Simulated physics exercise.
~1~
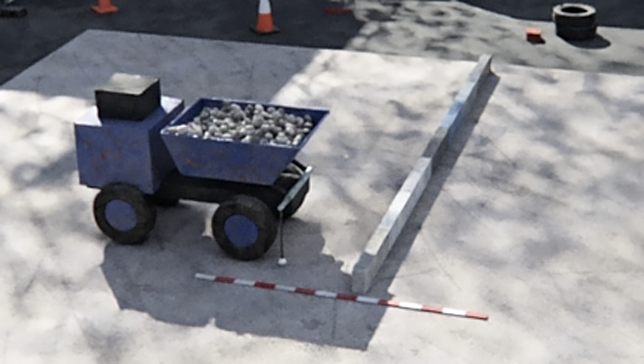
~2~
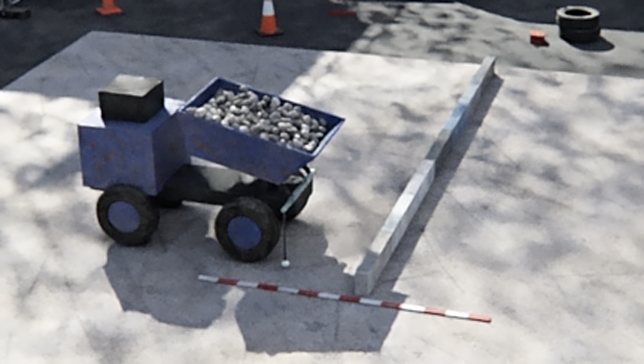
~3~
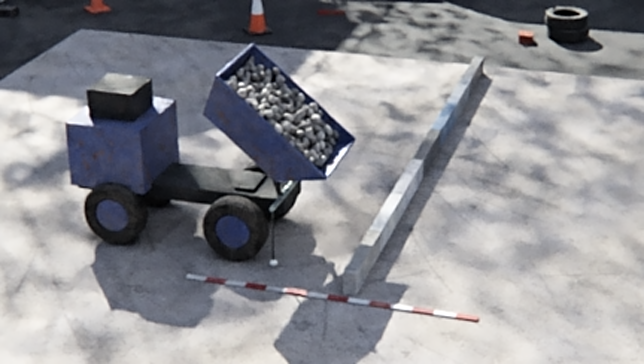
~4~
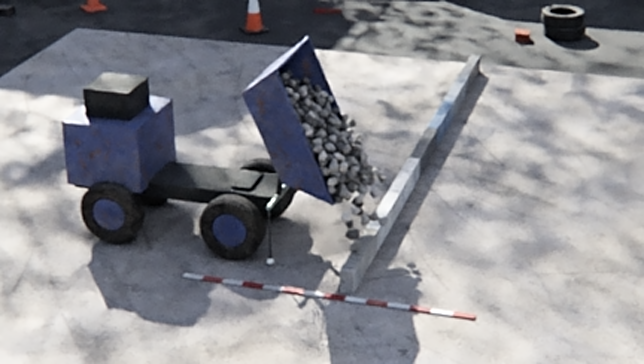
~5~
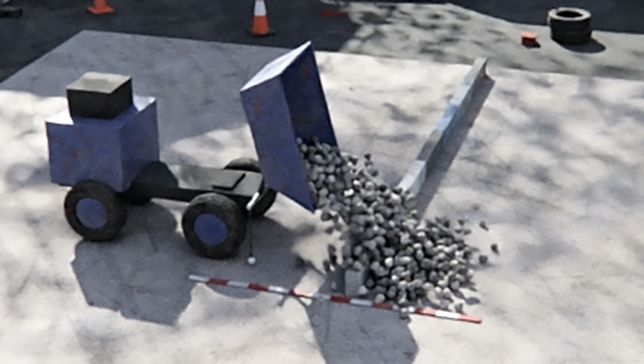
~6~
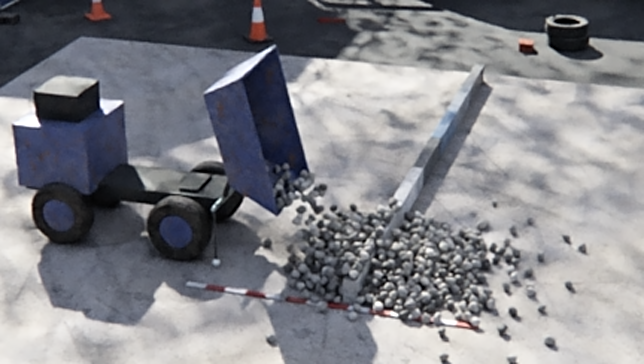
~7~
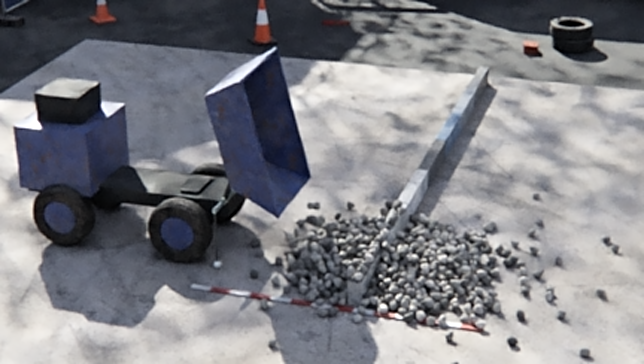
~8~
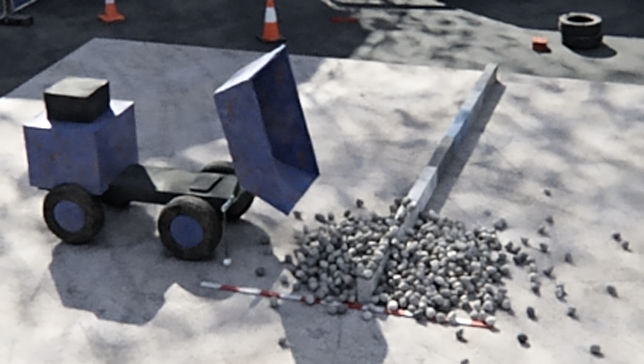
A blue dumper tips its skip, spilling grey stones into a heap across the kerb.
